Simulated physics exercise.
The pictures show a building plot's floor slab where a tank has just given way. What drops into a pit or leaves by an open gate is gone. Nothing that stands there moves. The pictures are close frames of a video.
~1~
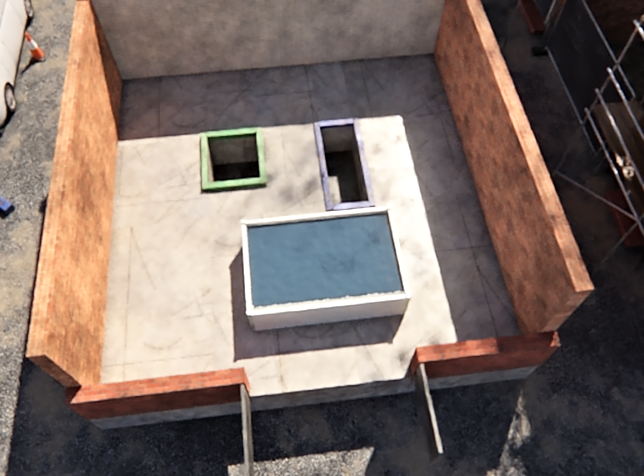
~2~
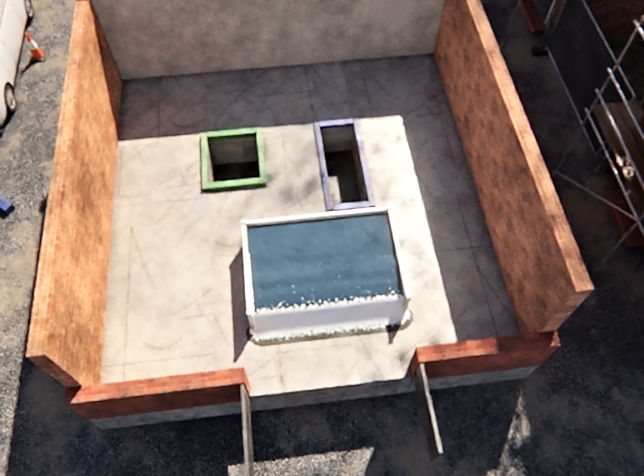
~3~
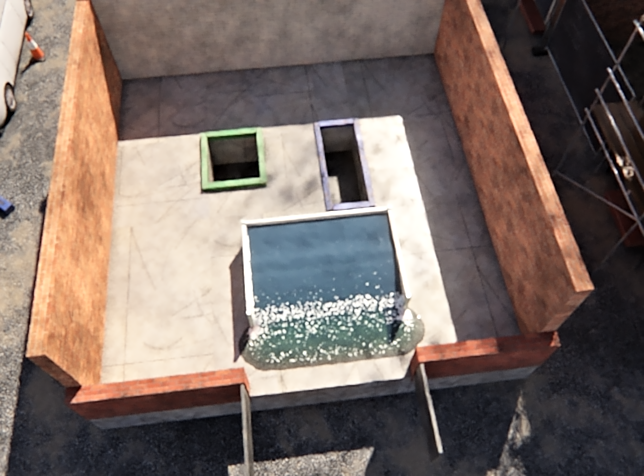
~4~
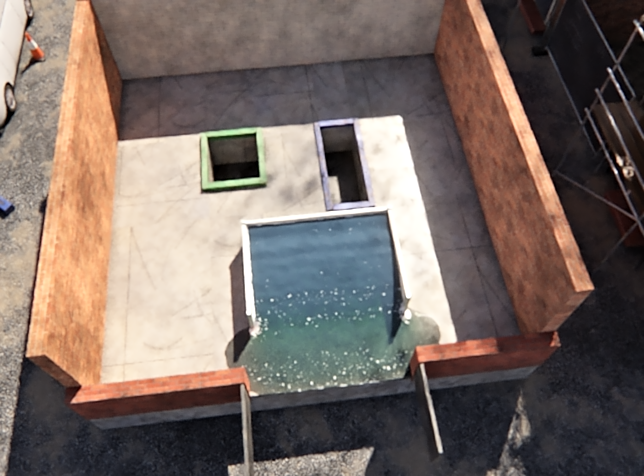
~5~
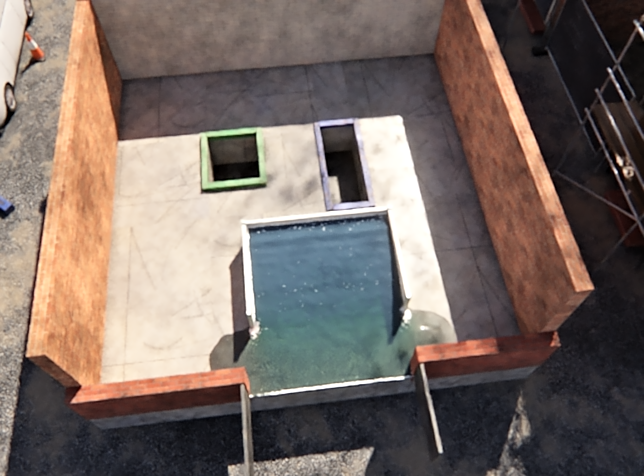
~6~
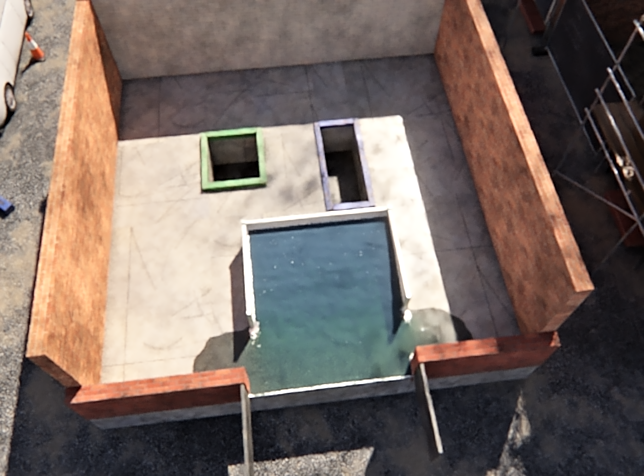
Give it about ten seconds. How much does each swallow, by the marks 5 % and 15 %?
The gate takes more than 15 %; the blue pit takes less than 5 %; the green pit takes less than 5 %.
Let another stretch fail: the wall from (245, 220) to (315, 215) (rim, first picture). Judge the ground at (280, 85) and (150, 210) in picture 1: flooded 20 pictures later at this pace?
As listed: Awash, covered.
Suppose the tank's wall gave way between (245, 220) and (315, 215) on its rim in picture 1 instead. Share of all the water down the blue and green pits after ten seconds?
Parts in a hundred: Blue 4, green 15.
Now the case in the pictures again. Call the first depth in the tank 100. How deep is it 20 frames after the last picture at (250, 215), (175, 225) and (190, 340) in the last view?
In that order: 0, 0 and 2 per cent.
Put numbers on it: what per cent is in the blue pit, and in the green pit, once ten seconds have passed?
Roughly 0 per cent, then 0 per cent.
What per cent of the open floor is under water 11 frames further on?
Close to 15 %.
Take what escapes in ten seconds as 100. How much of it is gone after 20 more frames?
Roughly 80 per cent.
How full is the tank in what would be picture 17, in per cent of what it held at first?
I make it 26 per cent.
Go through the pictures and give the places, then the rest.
The first frame shows the open tank at (323, 260) is whole and still.
In the second frame, the front is at (409, 313), out from the gap at (329, 314).
In the third frame, water pours out at (329, 315) and has run to (419, 326).
In the fourth frame, the front is at a hidden place, out from the gap at (329, 315).
In the fifth frame, the front is at a hidden place, out from the gap at (329, 315).
In the sixth frame, the front is at a hidden place, out from the gap at (329, 315).
A moment on, water covers 10 % of the floor; the gate 28 %, the blue pit 0 %, the green pit 0 %.
Next, water covers 15 % of the floor; the gate 49 %, the blue pit 0 %, the green pit 0 %.
Then, water covers 25 % of the floor; the gate 65 %, the blue pit 0 %, the green pit 0 %.
Later, water covers 35 % of the floor; the gate 75 %, the blue pit 0 %, the green pit 0 %.
In the end, water covers 30 % of the floor; the gate 80 %, the blue pit 0 %, the green pit 0 %.
